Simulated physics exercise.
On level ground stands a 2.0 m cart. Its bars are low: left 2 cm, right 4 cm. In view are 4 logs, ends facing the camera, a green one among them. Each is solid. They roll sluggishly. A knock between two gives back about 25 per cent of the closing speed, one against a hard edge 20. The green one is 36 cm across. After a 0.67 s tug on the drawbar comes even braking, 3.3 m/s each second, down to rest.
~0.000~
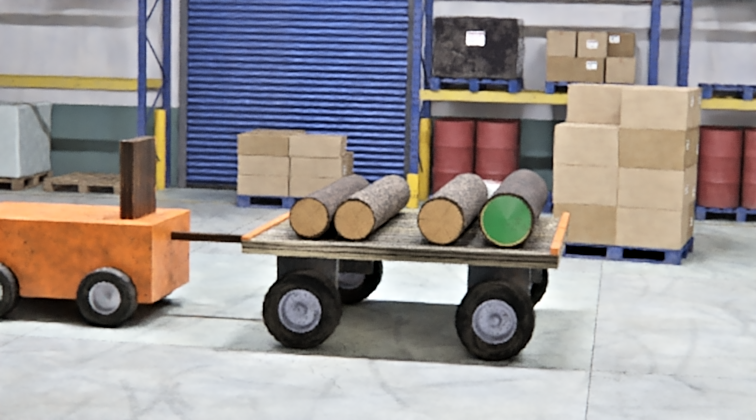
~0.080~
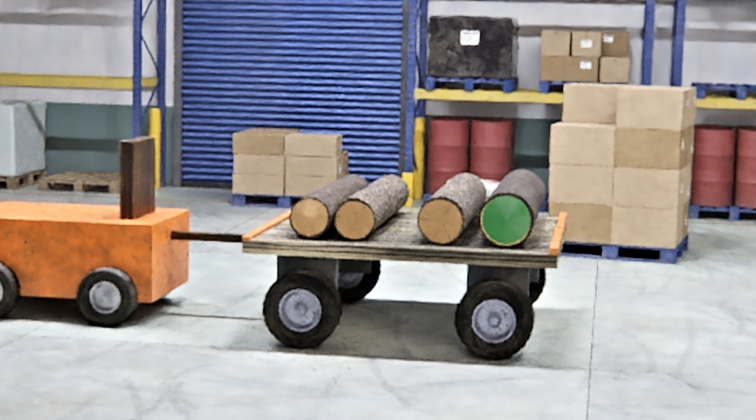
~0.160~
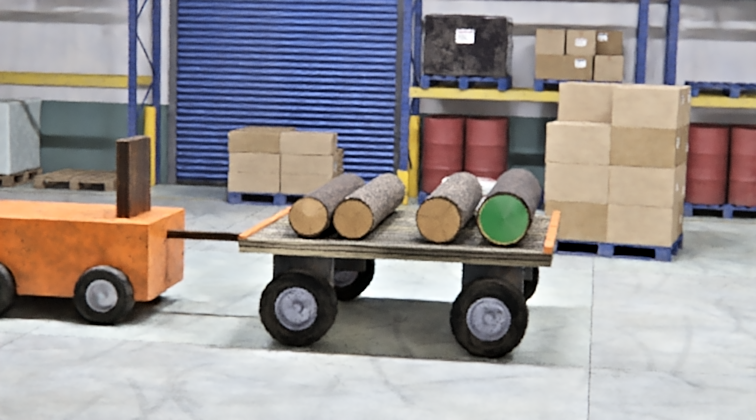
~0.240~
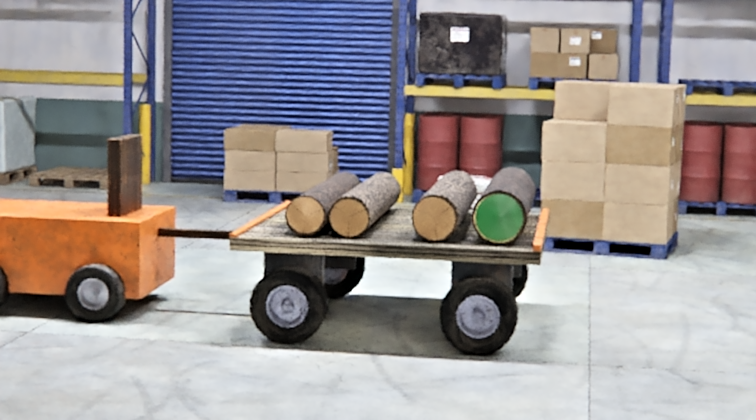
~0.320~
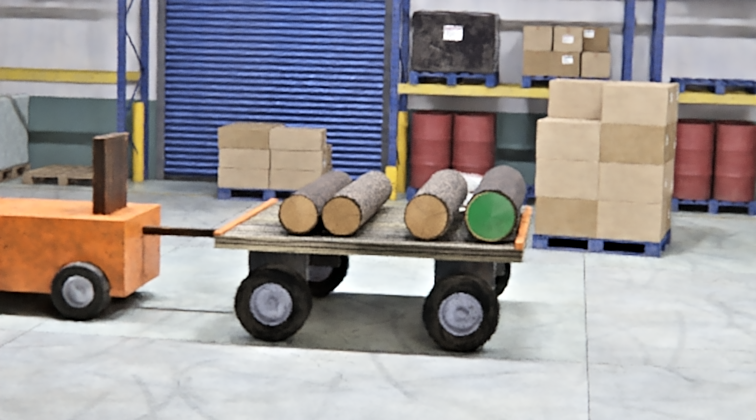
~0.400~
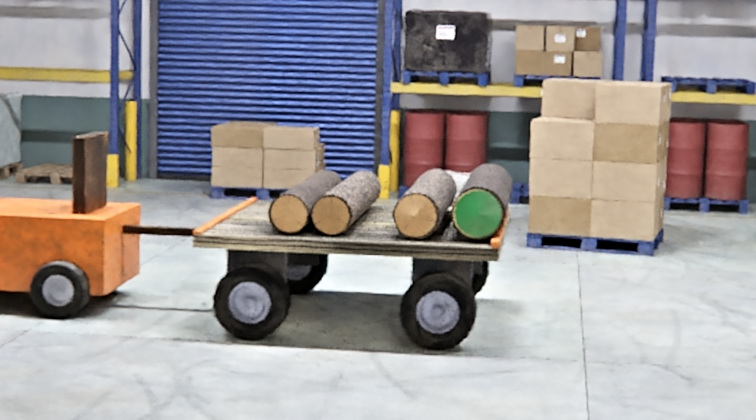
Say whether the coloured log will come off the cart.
The green one goes over a bar.
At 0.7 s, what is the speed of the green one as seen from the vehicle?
Near 2.5 m/s.
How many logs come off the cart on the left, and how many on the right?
On the left 0, on the right 2.
Then, 0.7 s in, green is over the right bar and falling; 1 gone from the cart.
Then, 0.9 s in, green is over the right bar and down; 1 gone from the cart.
In the end (4.0 s), green is over the right bar and down; 2 gone from the cart.
